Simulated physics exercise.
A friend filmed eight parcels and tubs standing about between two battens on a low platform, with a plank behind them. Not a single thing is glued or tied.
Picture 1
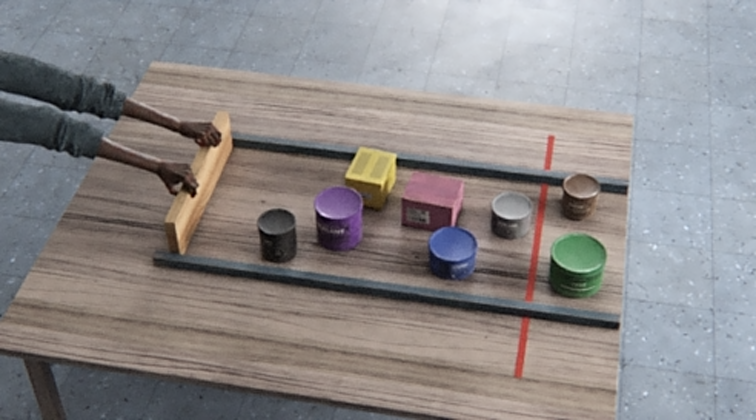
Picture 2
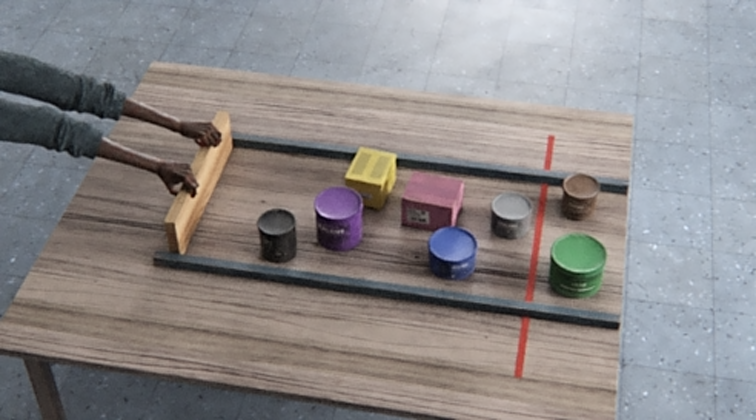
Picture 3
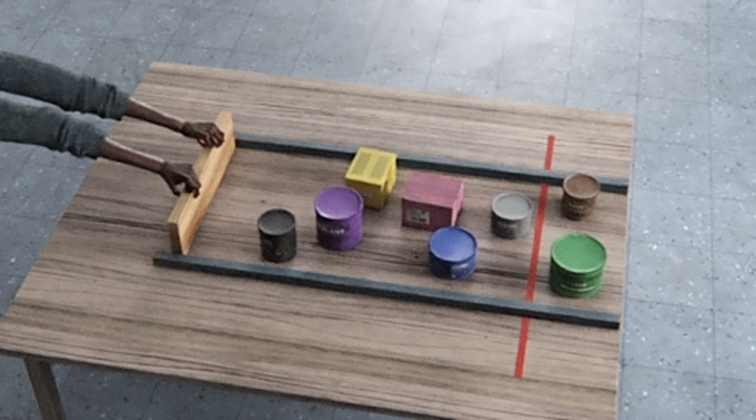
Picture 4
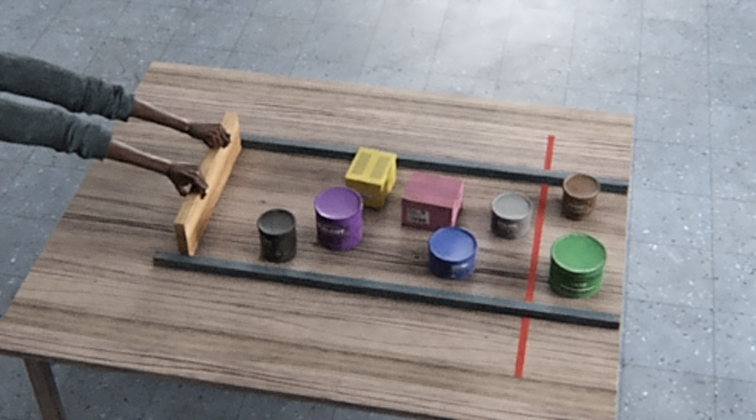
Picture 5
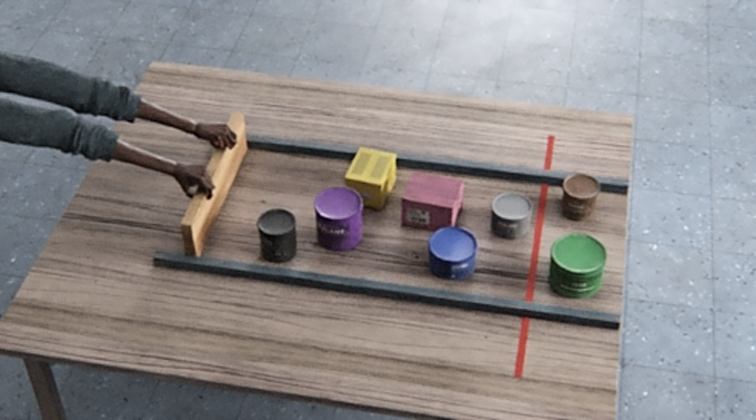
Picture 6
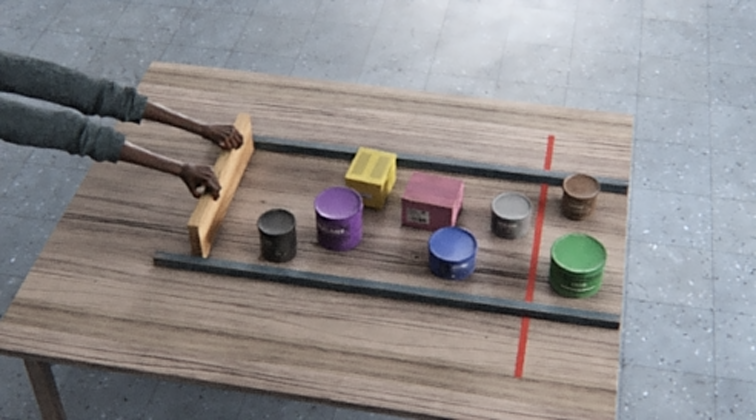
Two hands slowly sliding a wooden plank slightly right along a tabletop, while colourful tubs and boxes between dark battens stay still.
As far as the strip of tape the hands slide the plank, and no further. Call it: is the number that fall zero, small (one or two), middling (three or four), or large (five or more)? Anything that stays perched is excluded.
It is small.
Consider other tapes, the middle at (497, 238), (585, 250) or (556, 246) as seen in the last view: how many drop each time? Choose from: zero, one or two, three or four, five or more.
Well, in the order given, it's none, more than four and either one or two.
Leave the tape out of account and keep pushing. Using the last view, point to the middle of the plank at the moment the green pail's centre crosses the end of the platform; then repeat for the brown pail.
The middle sits near (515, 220) for the first and near (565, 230) for the other.
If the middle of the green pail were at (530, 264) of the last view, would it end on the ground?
Started there, the object drops over the edge.
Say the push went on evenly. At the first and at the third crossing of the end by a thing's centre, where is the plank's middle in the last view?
At (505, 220) for the first, at (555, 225) for the third.
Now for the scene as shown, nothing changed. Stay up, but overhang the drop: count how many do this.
Overhanging: 1.
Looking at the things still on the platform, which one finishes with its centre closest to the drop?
The pink parcel finishes nearest.
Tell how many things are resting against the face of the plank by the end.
At rest, 3 are in contact.
Soon after, none off yet; green pail at rest near (577, 266); brown pail at rest near (580, 198); grey pail at rest near (511, 216).
In the end, the number that fall off is one or two; gone, grey pail and green pail.
